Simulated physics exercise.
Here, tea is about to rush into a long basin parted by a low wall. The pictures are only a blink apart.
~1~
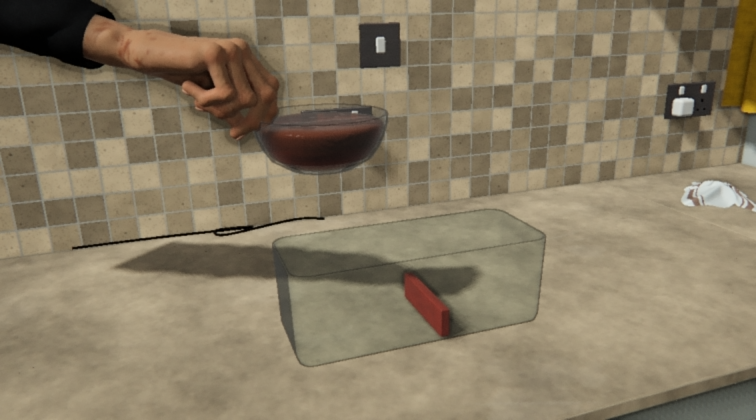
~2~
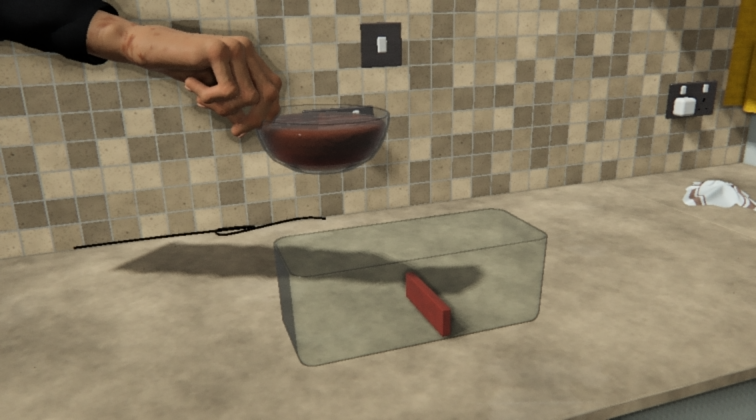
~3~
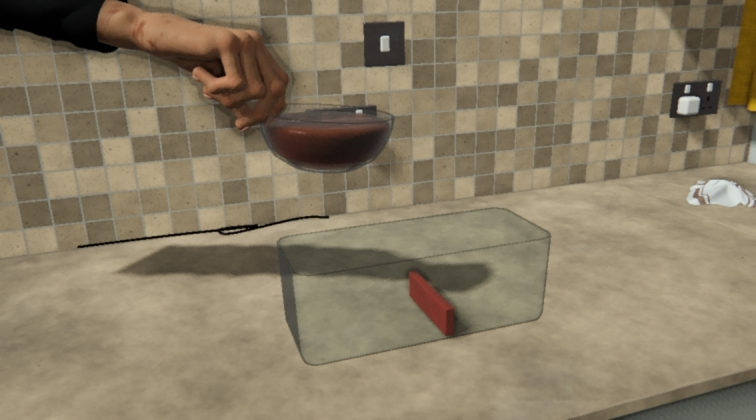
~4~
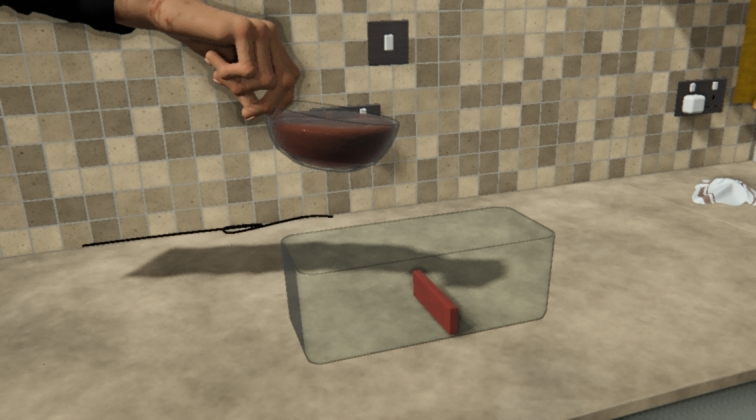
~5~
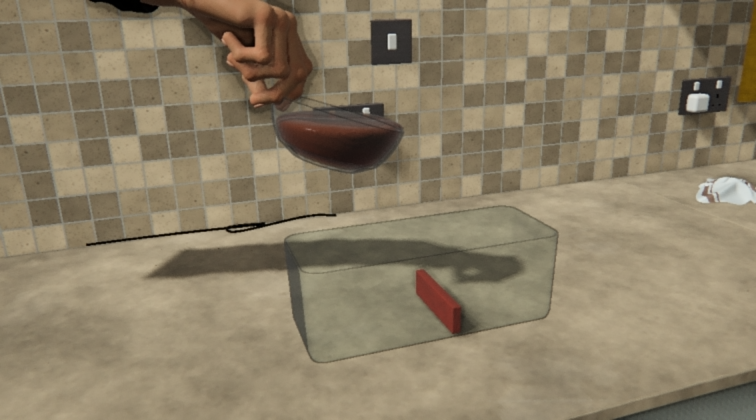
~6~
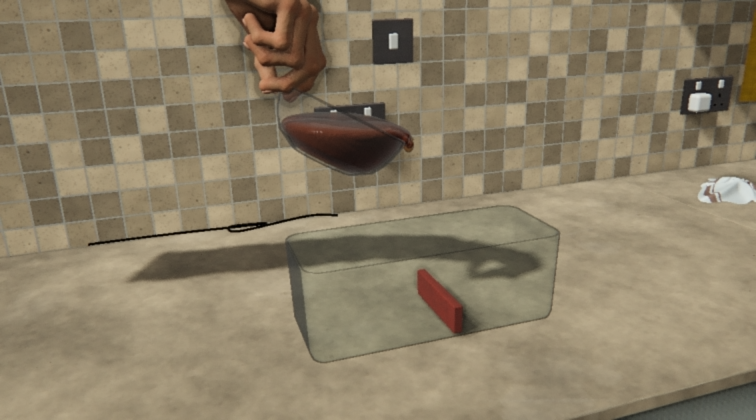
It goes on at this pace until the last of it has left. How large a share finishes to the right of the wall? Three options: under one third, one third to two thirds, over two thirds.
Answer: One third to two thirds.
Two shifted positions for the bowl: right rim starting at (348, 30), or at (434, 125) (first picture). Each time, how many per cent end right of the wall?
Close to 35 in a hundred, then close to 75 in a hundred.
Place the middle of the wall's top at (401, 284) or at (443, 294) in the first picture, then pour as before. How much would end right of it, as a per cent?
Around 80 percent in try one and around 30 percent in try two.
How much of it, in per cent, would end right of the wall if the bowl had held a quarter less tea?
Roughly 45 in a hundred.
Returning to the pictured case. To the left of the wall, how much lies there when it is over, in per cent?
Around 45 %.
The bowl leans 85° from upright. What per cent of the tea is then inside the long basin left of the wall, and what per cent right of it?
Reading: Left some 10 %, right some 35 %.
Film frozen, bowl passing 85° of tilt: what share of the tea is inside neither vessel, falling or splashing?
Roughly 40 in a hundred.
A moment on, the bowl is tipped on its side and 13 per cent is still to pour, 11 is left of the wall and 37 right of it.
Next, the bowl is tipped on its side and 0 per cent is still to pour, 41 is left of the wall and 53 right of it.
Then the bowl is tipped on its side and 0 per cent is still to pour, 45 is left of the wall and 52 right of it.
Later the bowl is tipped on its side and 0 per cent is still to pour, 45 is left of the wall and 52 right of it.
Finally, 45 per cent lies left of the wall, 52 right of it and 3 outside.
